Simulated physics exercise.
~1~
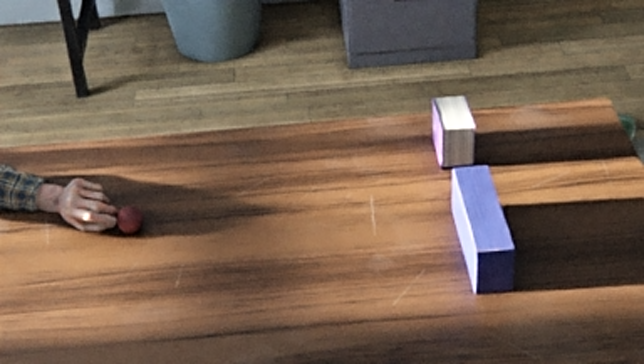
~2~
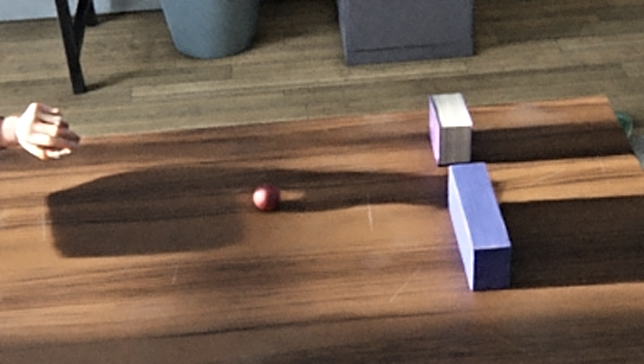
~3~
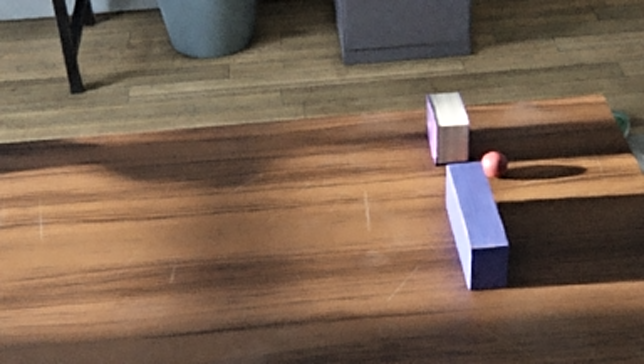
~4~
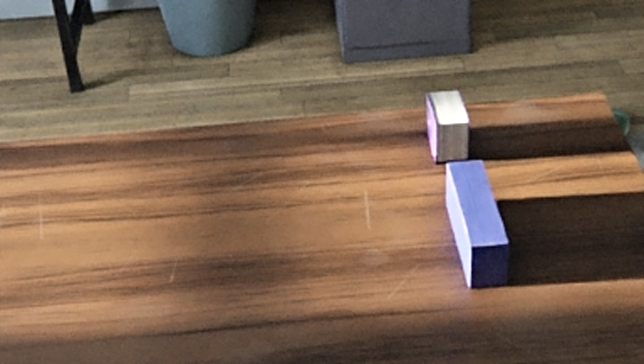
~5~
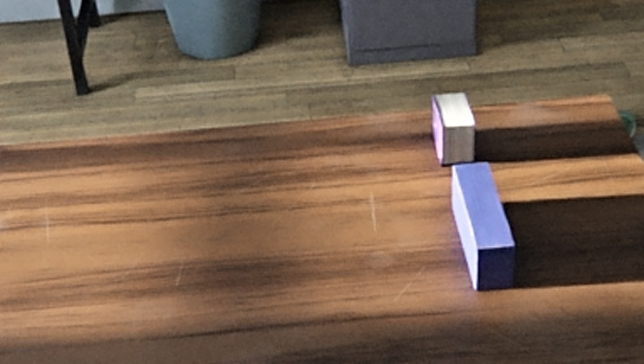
A hand rolls a red ball right across a wooden table, through the gap between two blocks, and out of sight.
